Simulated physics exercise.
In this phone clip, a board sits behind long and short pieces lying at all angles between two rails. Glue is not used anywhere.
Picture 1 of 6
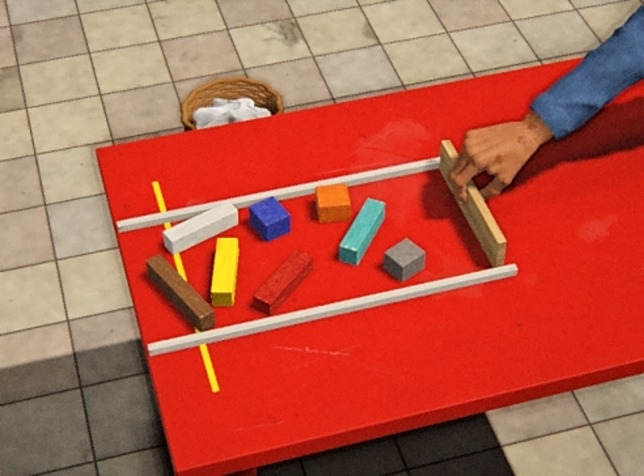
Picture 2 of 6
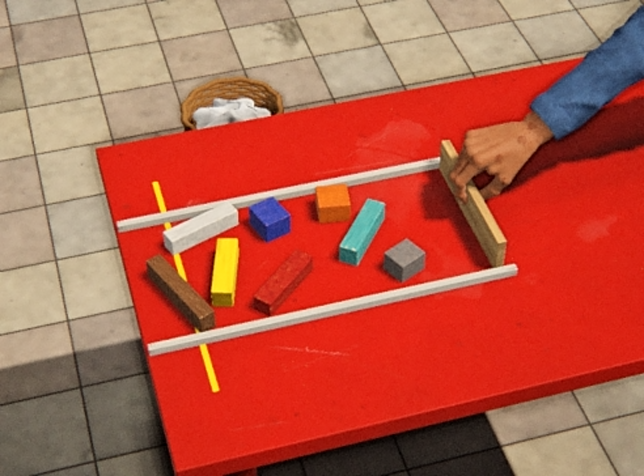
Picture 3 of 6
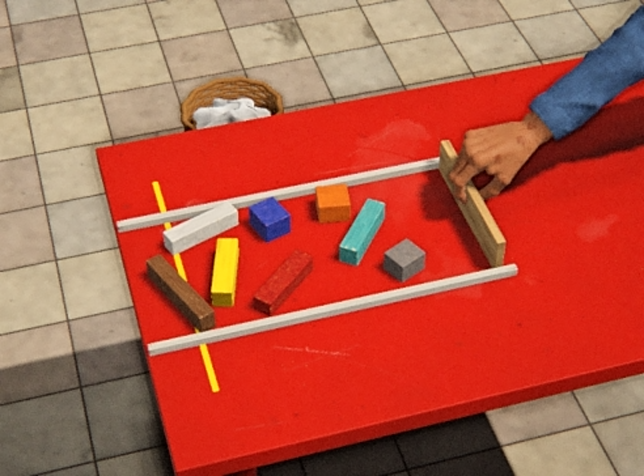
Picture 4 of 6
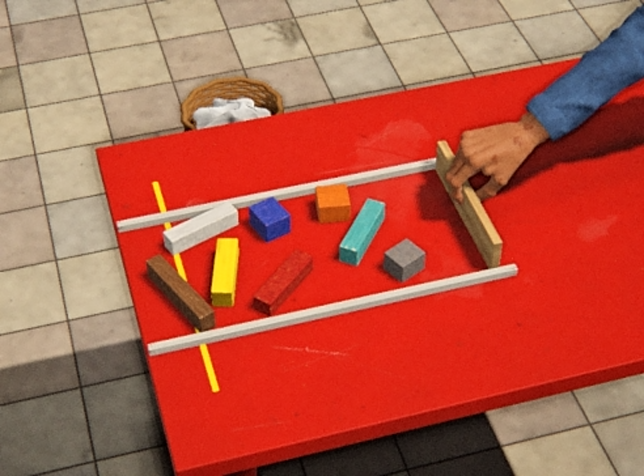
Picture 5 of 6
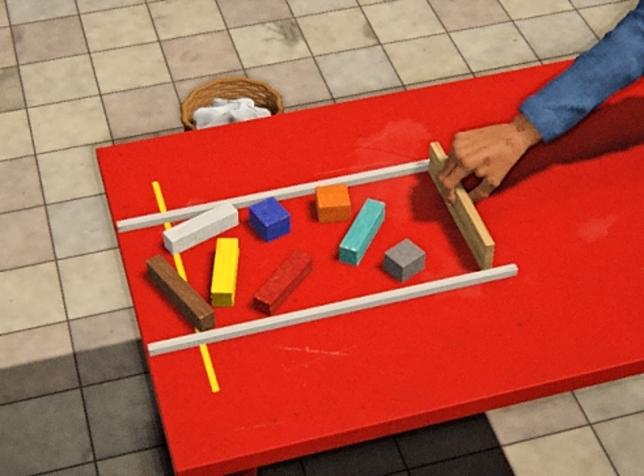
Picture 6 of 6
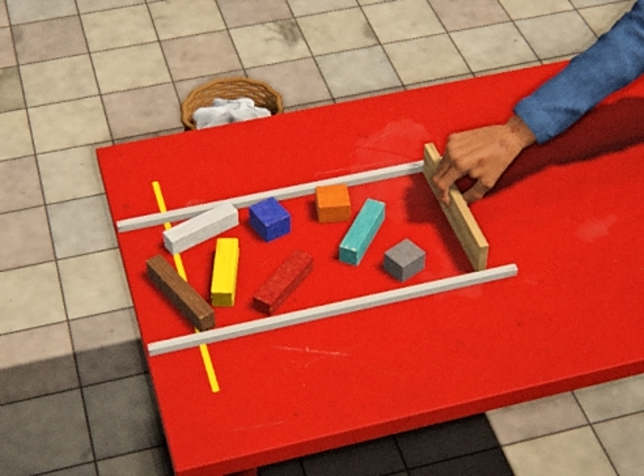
At the start, a hand holds a wooden board upright between two pale rails on a red table, to the right of eight scattered coloured pieces and a yellow line. The board stays nearly still, then the hand slides it slightly left, while the pieces remain unmoved.
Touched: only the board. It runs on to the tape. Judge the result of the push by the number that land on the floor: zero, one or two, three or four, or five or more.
The number that land on the floor is three or four.
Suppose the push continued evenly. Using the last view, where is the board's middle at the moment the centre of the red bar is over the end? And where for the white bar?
Red bar: (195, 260); white bar: (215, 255).
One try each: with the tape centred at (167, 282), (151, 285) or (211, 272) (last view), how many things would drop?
Taken one after another, the numbers are 5, 7 and 1.
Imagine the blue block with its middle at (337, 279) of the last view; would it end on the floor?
Lab note: It does not drop.
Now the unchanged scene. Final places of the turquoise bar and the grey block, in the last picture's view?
You'll see the turquoise bar at (156, 276), with the grey block at (176, 306).
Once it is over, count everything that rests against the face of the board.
It touches 3.
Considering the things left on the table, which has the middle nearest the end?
The one in question is the blue block.
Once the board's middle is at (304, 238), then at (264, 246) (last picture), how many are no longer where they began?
The count is 5 at the first point and 8 at the second.
Soon after, none off yet; brown bar at rest near (180, 293); white bar at rest near (201, 228); yellow stick at rest near (225, 272).
At rest, the number that fall off is three or four; fallen, red bar, yellow stick, white bar and brown bar.
